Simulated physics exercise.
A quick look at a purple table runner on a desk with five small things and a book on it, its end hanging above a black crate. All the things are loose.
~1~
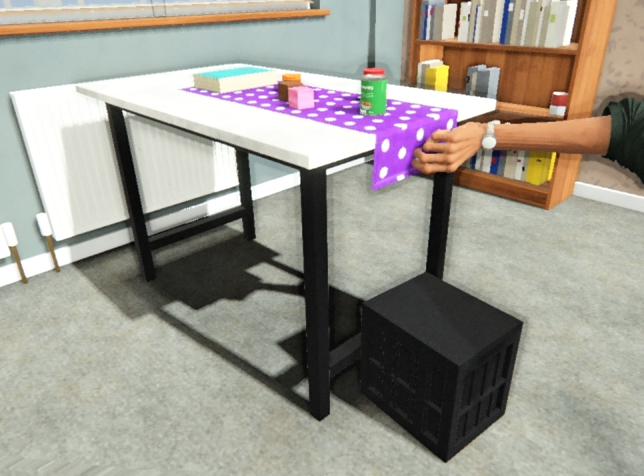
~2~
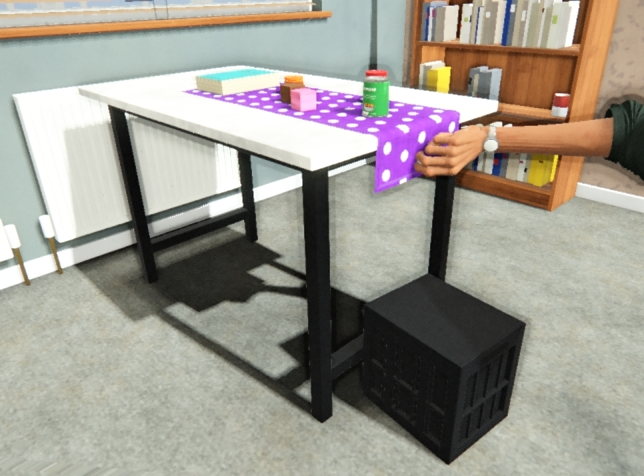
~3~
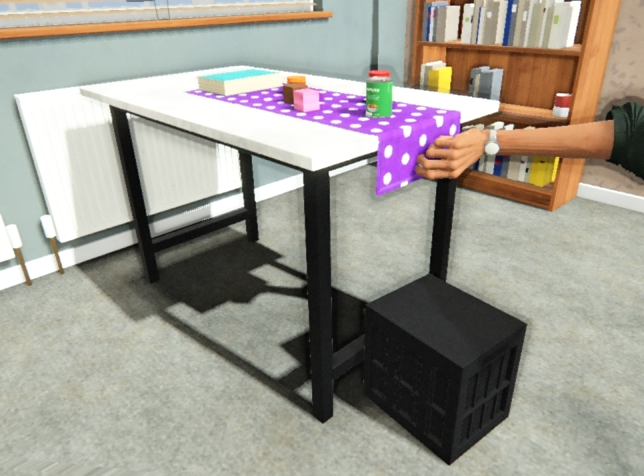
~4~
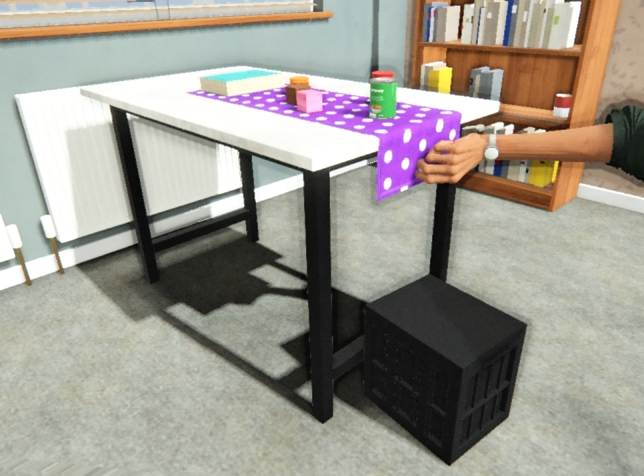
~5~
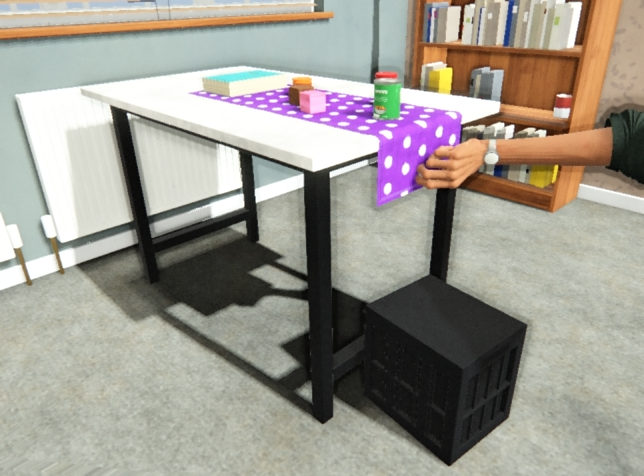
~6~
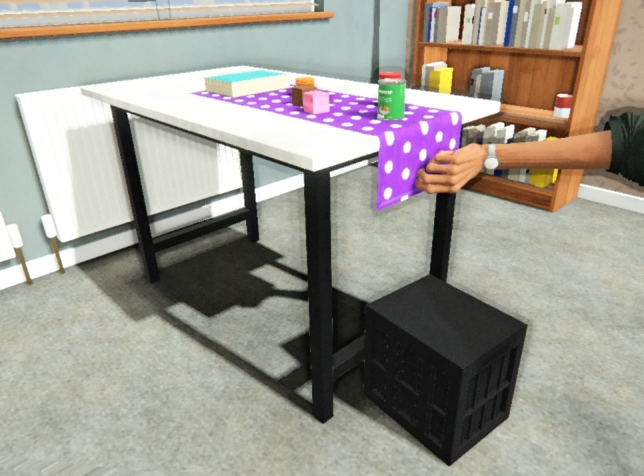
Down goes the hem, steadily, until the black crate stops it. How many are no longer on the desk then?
The desk loses three.
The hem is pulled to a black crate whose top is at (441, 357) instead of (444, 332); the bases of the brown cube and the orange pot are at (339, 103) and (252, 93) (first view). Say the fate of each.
The brown cube drops off; the orange pot does not fall.
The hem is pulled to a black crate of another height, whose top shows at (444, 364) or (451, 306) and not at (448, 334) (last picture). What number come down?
In that case 4 and 2.
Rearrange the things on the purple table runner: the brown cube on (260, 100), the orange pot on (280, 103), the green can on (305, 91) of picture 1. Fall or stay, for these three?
The brown cube remains up, the orange pot does not fall, the green can keeps its place on top.
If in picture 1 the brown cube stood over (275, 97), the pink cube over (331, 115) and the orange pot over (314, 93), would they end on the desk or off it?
The brown cube remains up; the pink cube is carried off; the orange pot keeps its place on top.
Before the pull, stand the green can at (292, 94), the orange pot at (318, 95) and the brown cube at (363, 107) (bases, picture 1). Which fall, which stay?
The green can holds on, the orange pot remains up, the brown cube falls.
Early on, hem near (418, 239); green can gone.
Midway, hem near (417, 279); green can and red can gone.
Near the end, hem on the crate; green can, red can and pink cube gone.
Finally, hem on the crate; green can, red can and pink cube gone. The count of fallen things is three.
